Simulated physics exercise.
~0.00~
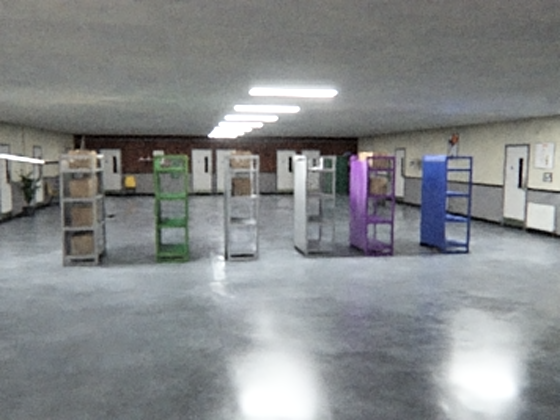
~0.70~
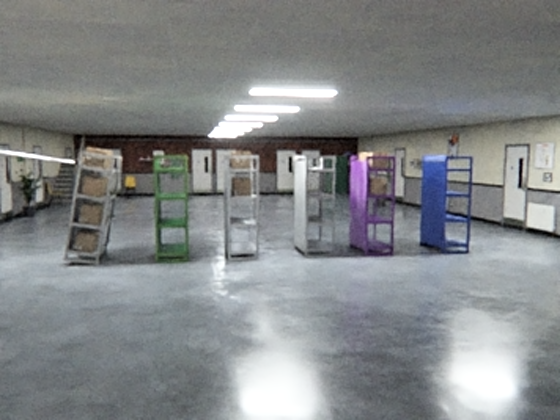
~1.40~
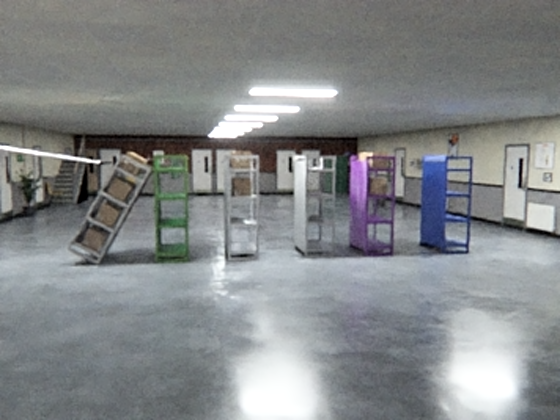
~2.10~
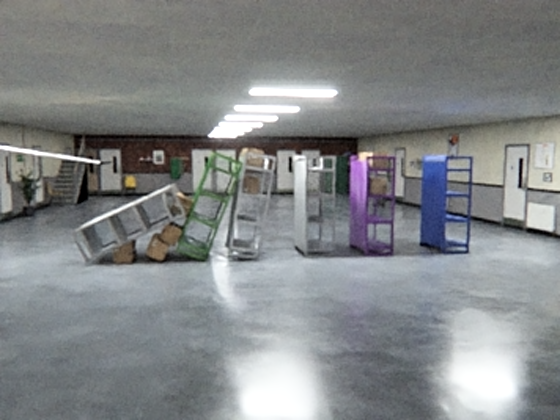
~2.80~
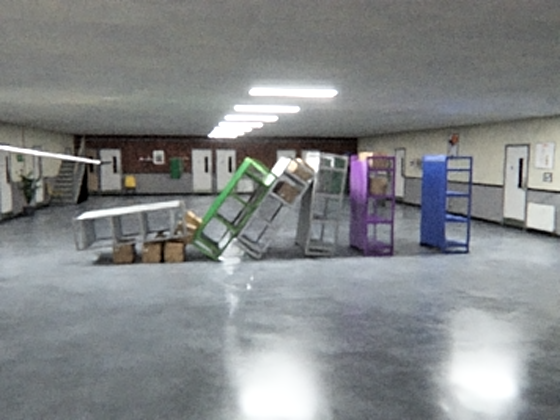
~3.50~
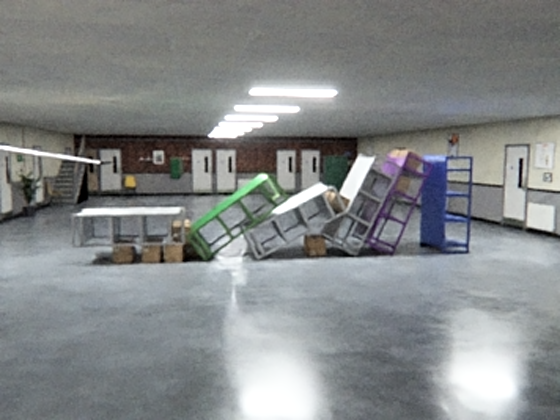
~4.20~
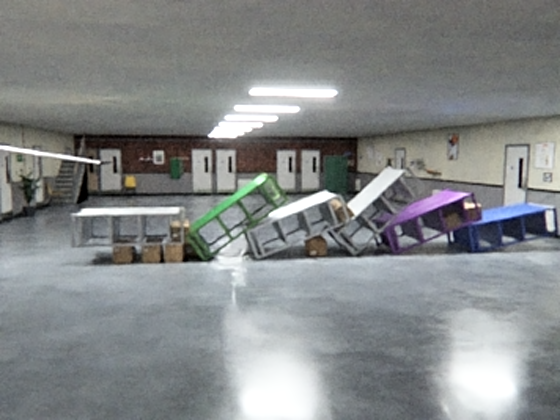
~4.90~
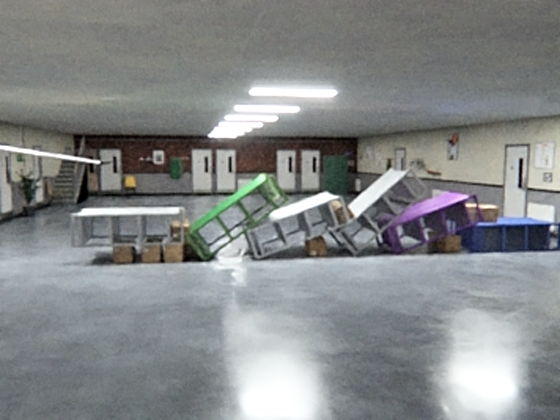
In a wide, empty hall with a shiny floor, a long pole tipped the leftmost of six shelving racks rightward, and the rest toppled one after another, spilling boxes, until the purple one leaned steeply and the end ones lay flat.
